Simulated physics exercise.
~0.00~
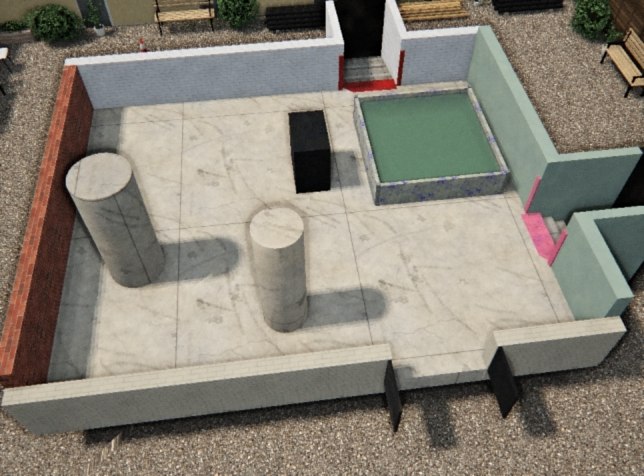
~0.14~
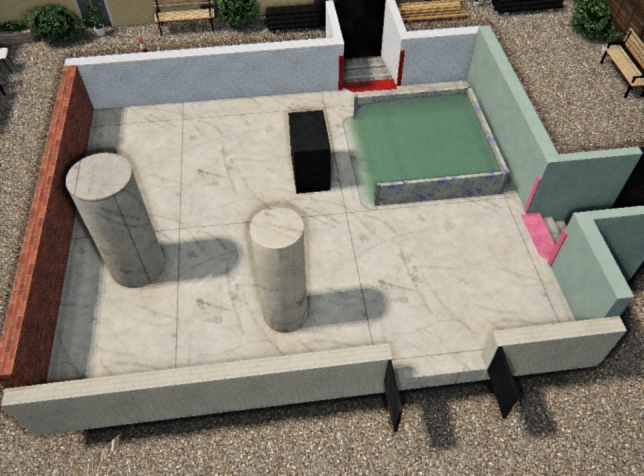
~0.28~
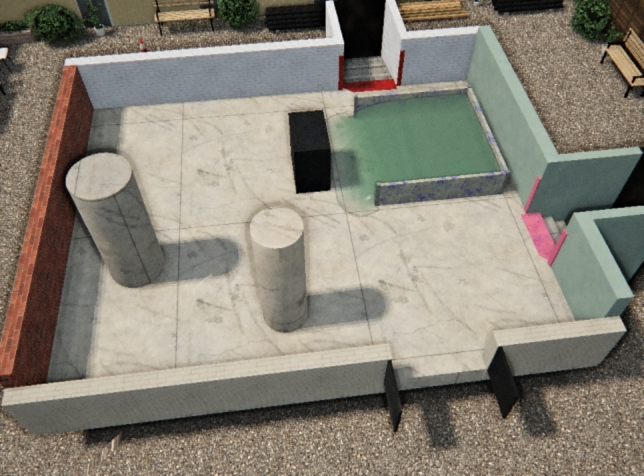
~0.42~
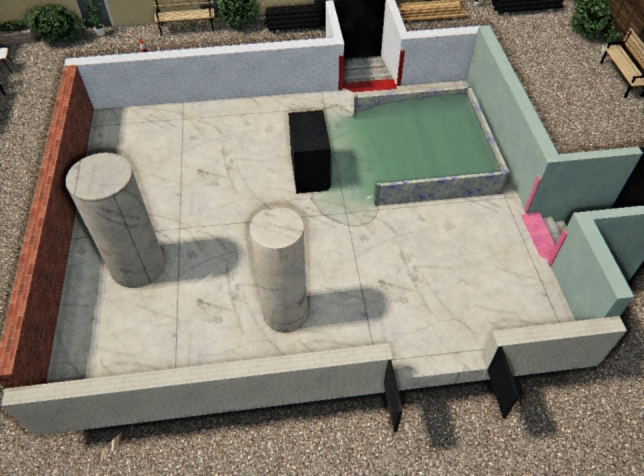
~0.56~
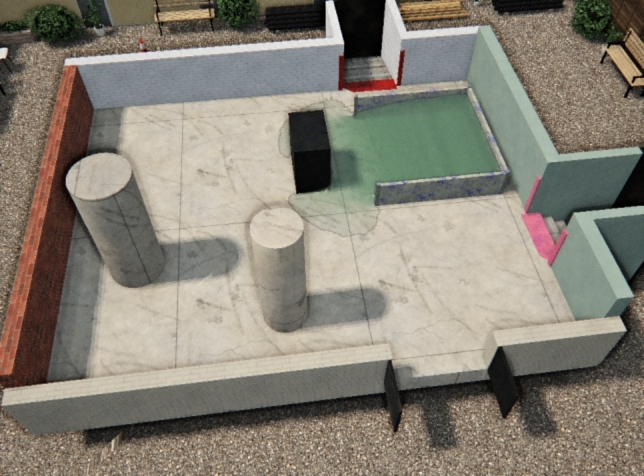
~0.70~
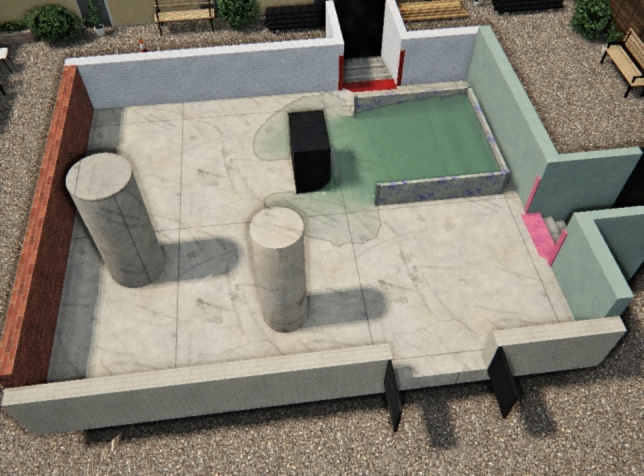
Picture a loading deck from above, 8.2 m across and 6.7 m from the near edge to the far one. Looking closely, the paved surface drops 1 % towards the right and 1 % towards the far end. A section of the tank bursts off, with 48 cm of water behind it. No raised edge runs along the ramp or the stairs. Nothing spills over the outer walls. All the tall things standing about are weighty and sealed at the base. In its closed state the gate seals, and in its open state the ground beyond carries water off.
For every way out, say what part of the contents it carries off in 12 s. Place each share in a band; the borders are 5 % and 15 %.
Split: Gateway, less than 5 %; flight of stairs down (marked pink), less than 5 %; basement ramp (marked red), under 5 %.
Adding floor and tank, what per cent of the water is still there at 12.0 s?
Roughly 94 percent.
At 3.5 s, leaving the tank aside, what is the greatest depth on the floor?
About 26 cm at most.
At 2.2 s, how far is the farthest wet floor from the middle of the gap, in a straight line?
I'd put it close to 5.2 m.
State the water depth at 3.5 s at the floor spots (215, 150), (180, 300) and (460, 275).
First spot near 2 cm, second near 4 cm, third near 0 cm.
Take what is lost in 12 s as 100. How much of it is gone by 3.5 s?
By that point, around 5 percent.
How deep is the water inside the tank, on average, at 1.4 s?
Some 30 cm on average.
After 1.4 s water covers 25 % of the floor and is deepest (34 cm) near (338, 172); gone so far, the gateway 0 %, the flight of stairs down (marked pink) 0 %, the basement ramp (marked red) 0 %.
After 2.2 s water covers 40 % of the floor and is deepest (30 cm) near (338, 172); gone so far, the gateway 0 %, the flight of stairs down (marked pink) 0 %, the basement ramp (marked red) 0 %.
After 3.5 s water covers 65 % of the floor and is deepest (26 cm) near (111, 118); gone so far, the gateway 0 %, the flight of stairs down (marked pink) 0 %, the basement ramp (marked red) 0 %.
After 7.0 s water covers 80 % of the floor and is deepest (12 cm) near (348, 178); gone so far, the gateway 2 %, the flight of stairs down (marked pink) 0 %, the basement ramp (marked red) 1 %.
After 12.0 s water covers 100 % of the floor and is deepest (9 cm) near (293, 189); gone so far, the gateway 3 %, the flight of stairs down (marked pink) 1 %, the basement ramp (marked red) 2 %.
